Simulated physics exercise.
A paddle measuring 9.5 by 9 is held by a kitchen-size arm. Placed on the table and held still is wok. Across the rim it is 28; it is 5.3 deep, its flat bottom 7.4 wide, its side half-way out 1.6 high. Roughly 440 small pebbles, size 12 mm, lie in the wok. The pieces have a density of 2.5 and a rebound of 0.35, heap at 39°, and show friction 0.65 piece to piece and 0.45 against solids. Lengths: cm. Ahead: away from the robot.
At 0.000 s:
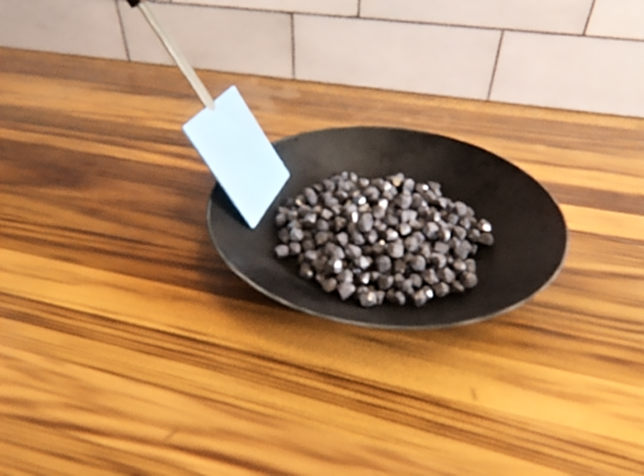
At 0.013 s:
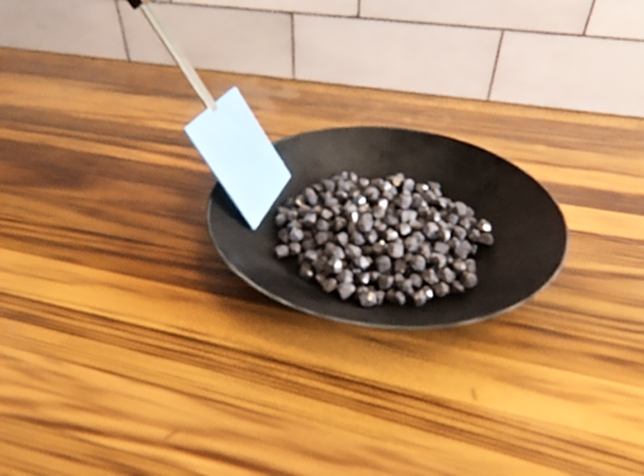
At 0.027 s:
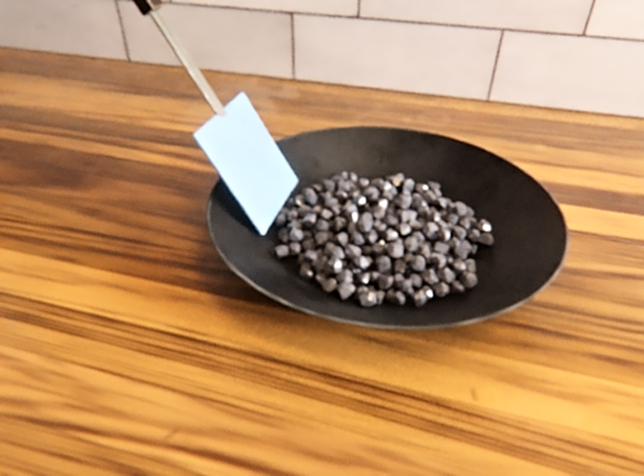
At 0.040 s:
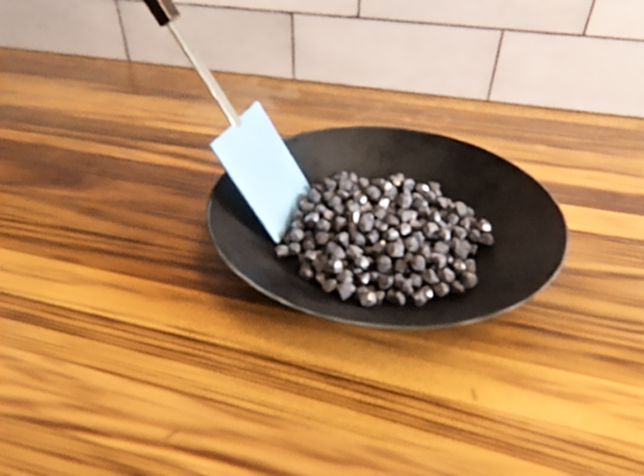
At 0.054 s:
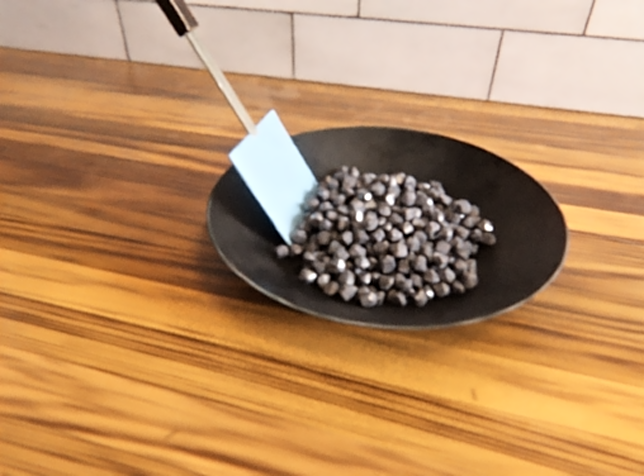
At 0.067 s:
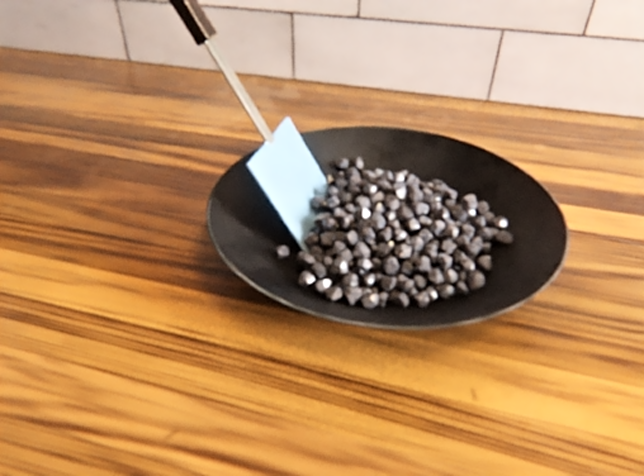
A pale blue paddle on a thin handle moved down and to the right inside a black wok on a wooden counter, then pushed into the dark pebbles, nudging the pile a little to the right.
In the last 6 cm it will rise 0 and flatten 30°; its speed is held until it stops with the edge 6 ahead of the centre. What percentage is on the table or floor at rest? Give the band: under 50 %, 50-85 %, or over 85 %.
Band: Under 50 %.
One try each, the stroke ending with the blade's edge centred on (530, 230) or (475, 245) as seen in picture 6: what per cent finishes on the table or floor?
Respectively about 60 and 40 percent end on the table or floor.
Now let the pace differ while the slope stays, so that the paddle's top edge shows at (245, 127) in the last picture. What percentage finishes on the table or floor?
My guess is around 15 percent.
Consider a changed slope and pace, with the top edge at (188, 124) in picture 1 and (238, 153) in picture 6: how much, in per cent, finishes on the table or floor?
Around 20 per cent finishes on the table or floor.
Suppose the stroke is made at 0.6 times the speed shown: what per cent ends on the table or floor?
I'd put it at about 20 per cent.
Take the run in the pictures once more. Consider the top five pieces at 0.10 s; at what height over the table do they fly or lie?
Somewhere near 7 cm, I'd say.
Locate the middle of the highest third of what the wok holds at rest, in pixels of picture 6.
Around (508, 226).
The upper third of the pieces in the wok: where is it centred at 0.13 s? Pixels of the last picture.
The middle lies somewhere about (464, 213).
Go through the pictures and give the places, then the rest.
The first picture shows the paddle top edge at (210, 105), sloping 59°; upper third of the load around (381, 221), from x 280 to 485, top at y 175; 442 in the wok.
The second picture shows the paddle top edge at (211, 106), sloping 59°; upper third of the load around (381, 221), from x 280 to 485, top at y 175.
The third picture shows the paddle top edge at (220, 112), sloping 59°; upper third of the load around (381, 221), from x 280 to 485, top at y 175.
The fourth picture shows the paddle top edge at (235, 122), sloping 59°; upper third of the load around (381, 220), from x 280 to 485, top at y 175.
The fifth picture shows the paddle top edge at (252, 131), sloping 59°; upper third of the load around (382, 218), from x 275 to 485, top at y 170.
The sixth picture shows the paddle top edge at (269, 139), sloping 59°; upper third of the load around (391, 214), from x 265 to 505, top at y 165; 442 in the wok.
After 0.10 s, sloping 59°, highest piece 8 above the table; 442 in the wok.
After 0.13 s, sloping 48°, highest piece 12 above the table; 438 in the wok, 4 on the blade or in flight.
After 0.35 s, sloping 29°, highest piece 24 above the table; 327 in the wok, 108 on the table or floor, 7 on the blade or in flight.
After 1.40 s, sloping 29°, highest piece 7 above the table; 325 in the wok, 117 on the table or floor.
In the end, 325 in the wok, 117 on the table or floor. That is 26 % on the table or floor.
